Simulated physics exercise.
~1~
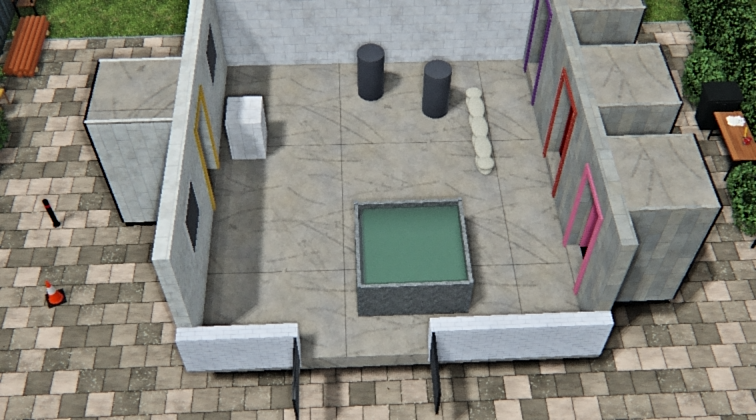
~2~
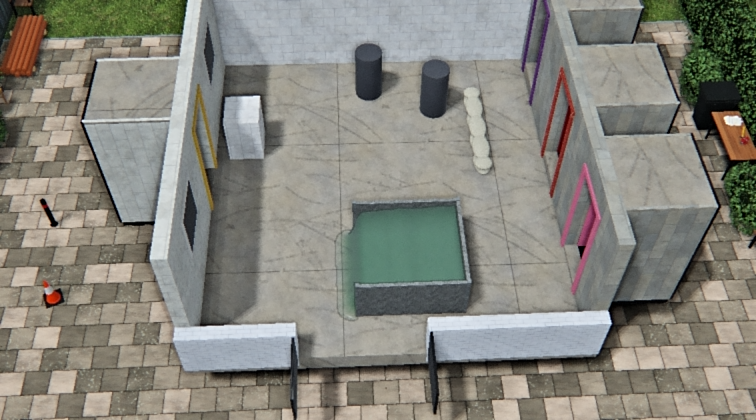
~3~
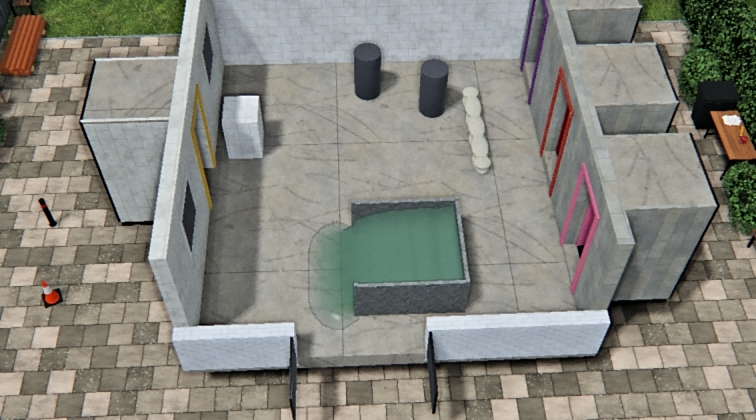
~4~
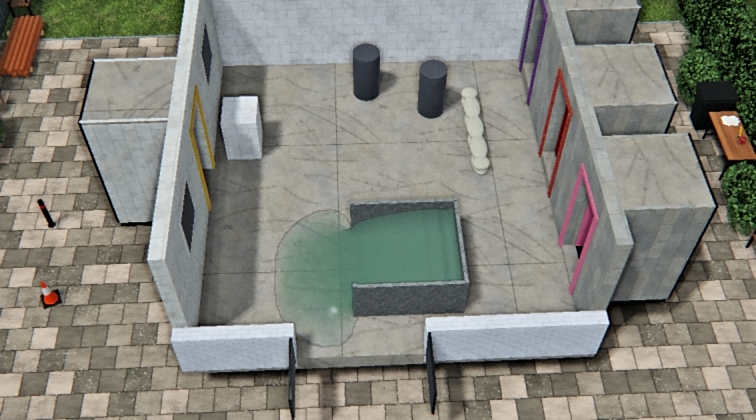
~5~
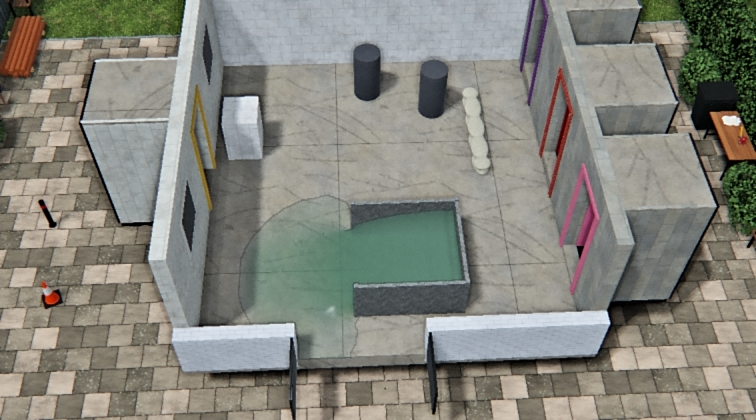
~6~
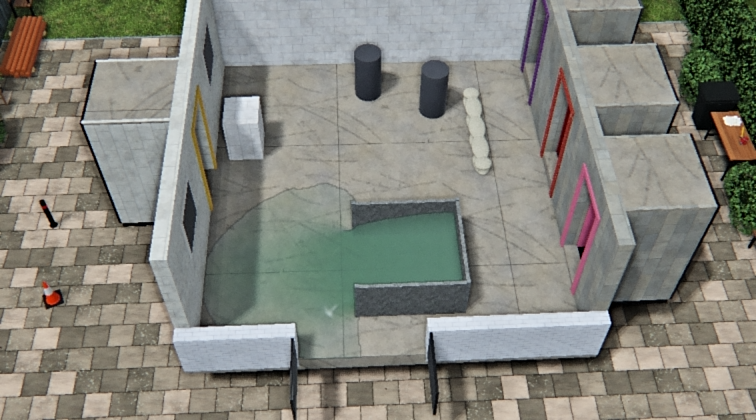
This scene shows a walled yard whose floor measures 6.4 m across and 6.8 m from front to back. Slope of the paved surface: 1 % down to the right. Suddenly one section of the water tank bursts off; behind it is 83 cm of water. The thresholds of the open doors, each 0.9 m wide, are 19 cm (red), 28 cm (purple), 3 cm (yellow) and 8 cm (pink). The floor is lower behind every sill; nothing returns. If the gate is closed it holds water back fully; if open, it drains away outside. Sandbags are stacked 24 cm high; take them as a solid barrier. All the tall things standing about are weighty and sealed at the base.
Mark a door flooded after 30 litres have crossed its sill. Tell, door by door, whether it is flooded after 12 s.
Red door - no; purple door - no; yellow door - yes; pink door - no.
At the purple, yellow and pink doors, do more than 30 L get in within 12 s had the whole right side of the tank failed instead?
Here's how it goes: Purple falls short, yellow falls short, pink exceeds it.
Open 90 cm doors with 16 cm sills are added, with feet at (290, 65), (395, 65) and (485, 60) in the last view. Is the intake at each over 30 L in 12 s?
Per doorway, in order: Insufficient / insufficient / insufficient.
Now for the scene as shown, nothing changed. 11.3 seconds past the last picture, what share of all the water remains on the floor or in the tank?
Around 72 per cent of the water.
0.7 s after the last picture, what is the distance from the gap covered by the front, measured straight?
About 3.8 m out.
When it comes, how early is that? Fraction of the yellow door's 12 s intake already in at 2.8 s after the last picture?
Some 50 per cent by then.
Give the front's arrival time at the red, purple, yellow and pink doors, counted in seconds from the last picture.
The front reaches red at 7.0 s, purple at 5.5 s, yellow at 0.4 s, pink at 7.0 s.
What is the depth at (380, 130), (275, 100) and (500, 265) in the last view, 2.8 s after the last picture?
0, 2, 0 cm.
Then, 0.7 s after the last picture water covers 25 % of the floor and is deepest (53 cm) near (199, 349); red door not reached, purple door not reached, yellow door 13 cm at the sill, 6 L in, pink door not reached.
Then, 1.5 s after the last picture water covers 25 % of the floor and is deepest (38 cm) near (200, 330); red door not reached, purple door not reached, yellow door 14 cm at the sill, 50 L in, pink door not reached.
Then, 2.8 s after the last picture water covers 40 % of the floor and is deepest (24 cm) near (244, 166); red door not reached, purple door not reached, yellow door 14 cm at the sill, 111 L in, pink door not reached.
Then, 6.3 s after the last picture water covers 70 % of the floor and is deepest (20 cm) near (517, 65); red door not reached, purple door 12 cm at the sill, 0 L in, yellow door 6 cm at the sill, 212 L in, pink door not reached.
Then, 11.3 s after the last picture water covers 90 % of the floor and is deepest (10 cm) near (534, 327); red door 4 cm at the sill, 0 L in, purple door 8 cm at the sill, 0 L in, yellow door 2 cm at the sill, 219 L in, pink door 7 cm at the sill, 0 L in.
